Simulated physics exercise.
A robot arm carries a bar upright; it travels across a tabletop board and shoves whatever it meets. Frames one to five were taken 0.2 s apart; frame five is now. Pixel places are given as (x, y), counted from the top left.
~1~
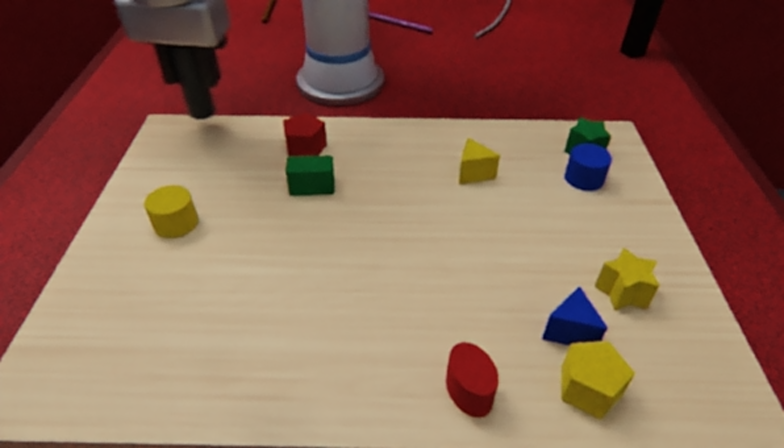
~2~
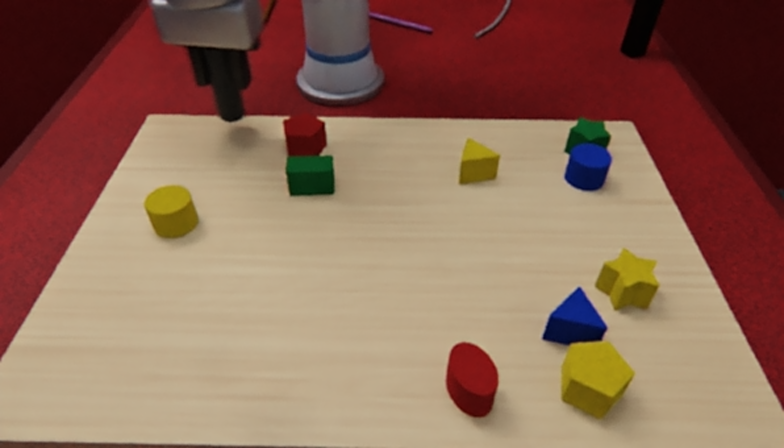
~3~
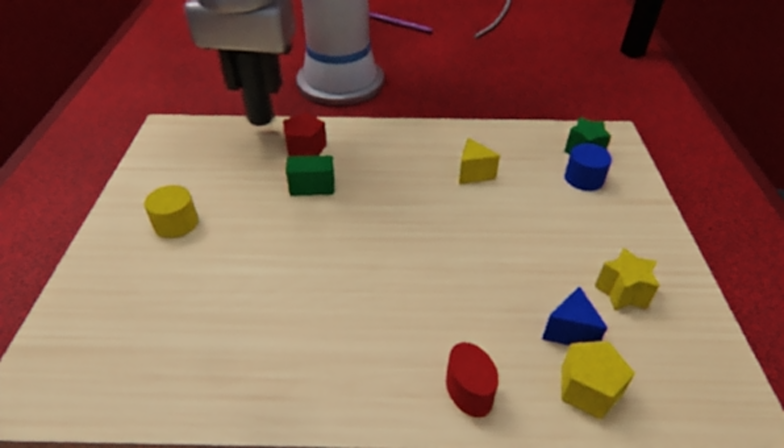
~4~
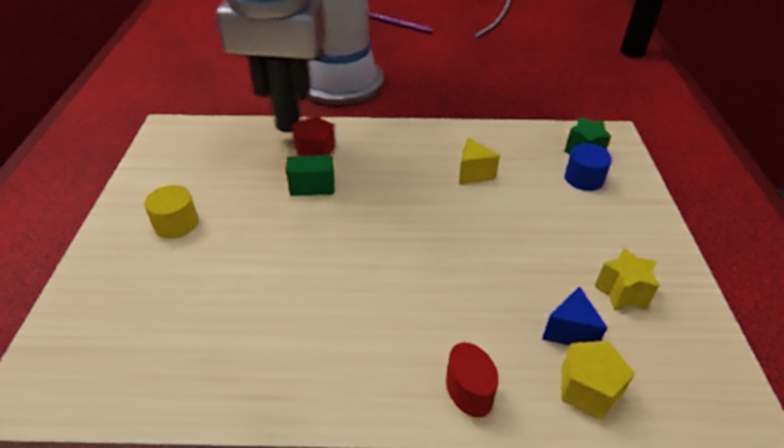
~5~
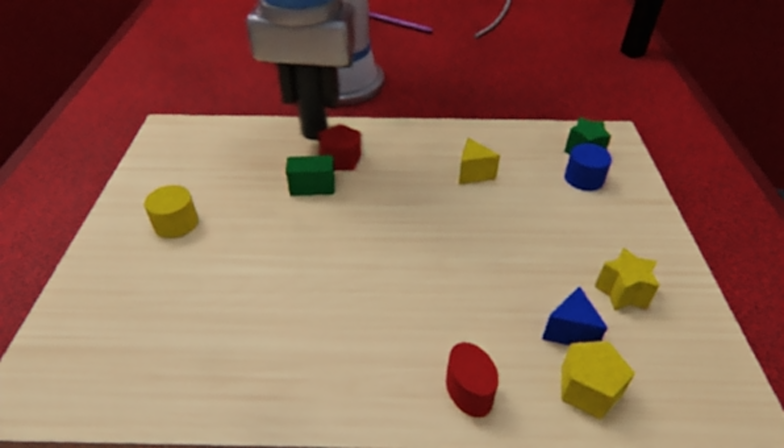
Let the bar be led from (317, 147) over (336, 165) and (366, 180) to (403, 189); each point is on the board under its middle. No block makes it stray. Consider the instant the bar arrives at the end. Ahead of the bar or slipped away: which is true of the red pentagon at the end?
I think it holds its spot in front.
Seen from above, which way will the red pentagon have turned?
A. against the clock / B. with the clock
Letter A.
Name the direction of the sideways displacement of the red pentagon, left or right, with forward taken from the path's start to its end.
It shifts leftward.
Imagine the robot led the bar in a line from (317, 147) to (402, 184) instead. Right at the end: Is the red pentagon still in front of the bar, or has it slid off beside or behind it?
Still leading.
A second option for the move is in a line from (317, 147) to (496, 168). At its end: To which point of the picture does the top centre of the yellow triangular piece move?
The centre of its top will be at (506, 161).
On the path given first. One third of the way, bar (336, 153); red pentagon (367, 147), turned 40° anticlockwise.
Two thirds of the way, bar (366, 167); red pentagon (402, 155), turned 70° anticlockwise.
At the end, bar (403, 175); green oblong unmoved; red pentagon (437, 157), turned 90° anticlockwise.
